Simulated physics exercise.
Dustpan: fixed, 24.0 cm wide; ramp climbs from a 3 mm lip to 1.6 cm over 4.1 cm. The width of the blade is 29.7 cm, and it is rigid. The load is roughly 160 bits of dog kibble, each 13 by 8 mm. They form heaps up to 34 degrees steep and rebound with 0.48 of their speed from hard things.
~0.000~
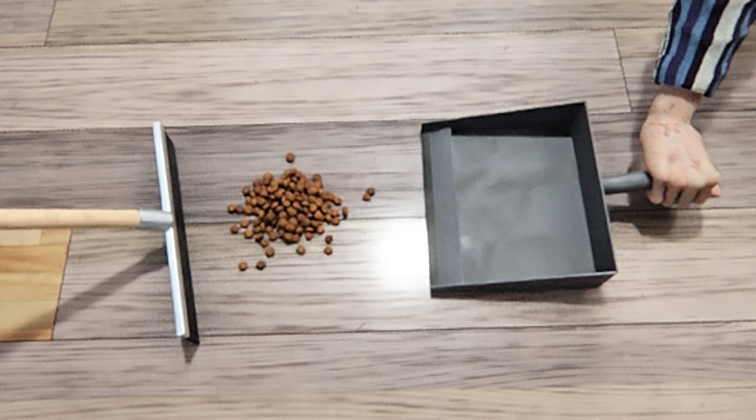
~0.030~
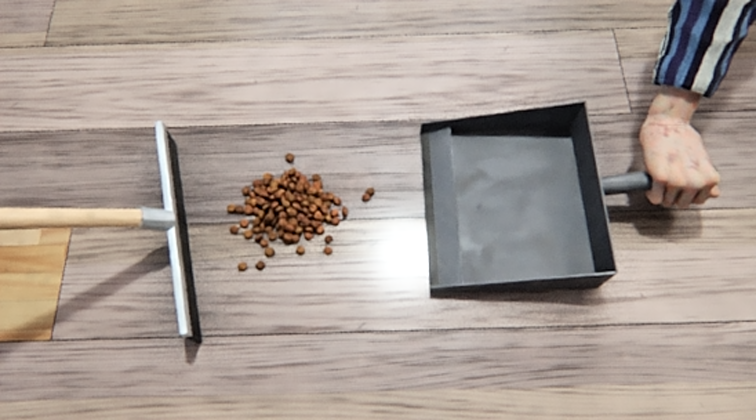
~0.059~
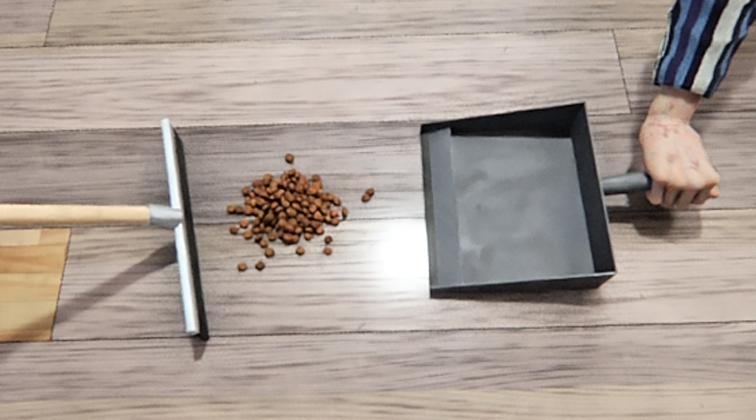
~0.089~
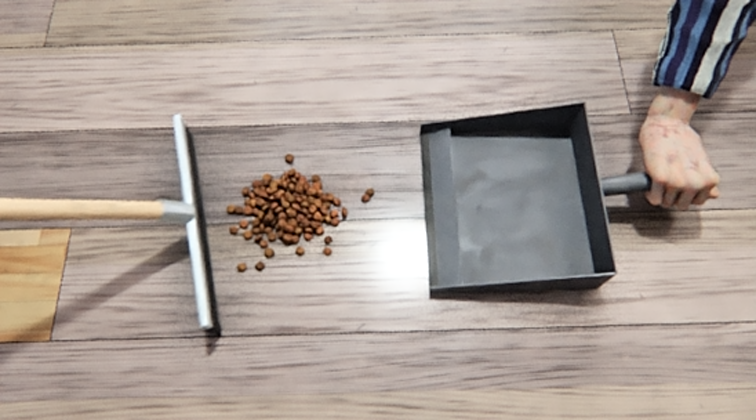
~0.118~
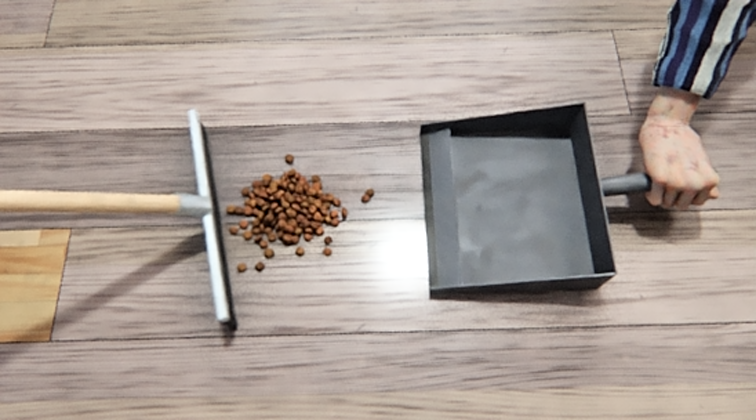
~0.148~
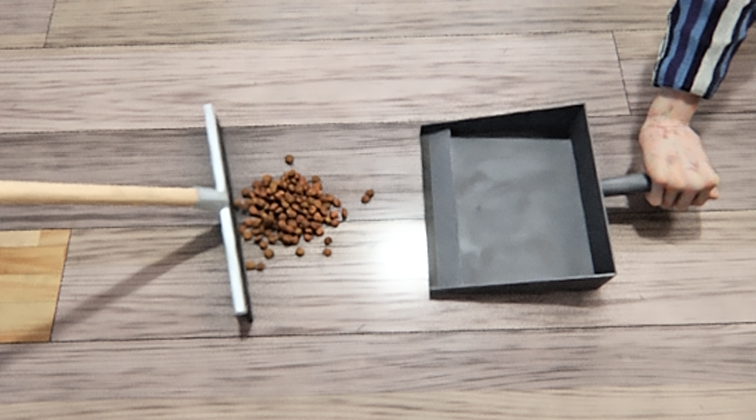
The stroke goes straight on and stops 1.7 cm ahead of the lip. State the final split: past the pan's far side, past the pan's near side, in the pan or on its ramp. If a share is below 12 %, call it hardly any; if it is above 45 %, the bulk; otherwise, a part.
Past the pan's far side: A part. Past the pan's near side: Hardly any. In the pan or on its ramp: A part.
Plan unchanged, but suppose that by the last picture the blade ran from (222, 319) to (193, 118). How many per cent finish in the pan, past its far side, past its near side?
Pan 20 % / far 15 % / near 0 %.
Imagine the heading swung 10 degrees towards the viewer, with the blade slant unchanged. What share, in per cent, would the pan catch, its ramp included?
Roughly 15 percent.
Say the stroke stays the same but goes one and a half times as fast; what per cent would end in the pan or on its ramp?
Share: Close to 40 %.
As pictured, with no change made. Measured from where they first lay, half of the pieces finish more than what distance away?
It comes to some 20 cm.
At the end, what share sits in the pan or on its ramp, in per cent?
I'd say close to 20 per cent.
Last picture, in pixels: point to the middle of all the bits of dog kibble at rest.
Approximately (416, 161) in the last picture.
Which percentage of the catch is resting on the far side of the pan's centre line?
Share: Approx. 80 %.
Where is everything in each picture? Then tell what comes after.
The first picture shows blade from (184, 334) to (160, 129), moved 0.0 cm, 0 of the pieces shifted so far; middle of the pieces at (292, 206); pan at (519, 204).
The second picture shows blade from (186, 333) to (162, 128), moved 0.3 cm, 0 of the pieces shifted so far; middle of the pieces at (292, 206).
The third picture shows blade from (194, 330) to (168, 126), moved 1.3 cm, 0 of the pieces shifted so far; middle of the pieces at (292, 207).
The fourth picture shows blade from (207, 325) to (180, 122), moved 3.0 cm, 0 of the pieces shifted so far; middle of the pieces at (291, 207).
The fifth picture shows blade from (224, 318) to (195, 117), moved 5.1 cm, 0 of the pieces shifted so far; middle of the pieces at (291, 207).
The sixth picture shows blade from (242, 310) to (210, 111), moved 7.4 cm, 9 of the pieces shifted so far; middle of the pieces at (291, 208); pan at (518, 206). Its pace works out near 0.76 m/s, heading 22 degrees away from the viewer's side.
After 0.31 s, middle of the blade 15 cm from the lip; 0 % over the lip, far side 0 %, near side 0 %.
After 0.42 s, middle of the blade 7 cm from the lip; 0 % over the lip, far side 10 %, near side 0 %.
Then, at 0.65 s, middle of the blade 5 cm from the lip; 20 % over the lip, far side 20 %, near side 0 %.
In the end, at 1.1 s, far side 20 %, near side 0 %, pan 20 %, in front of the lip or behind the blade 55 %.
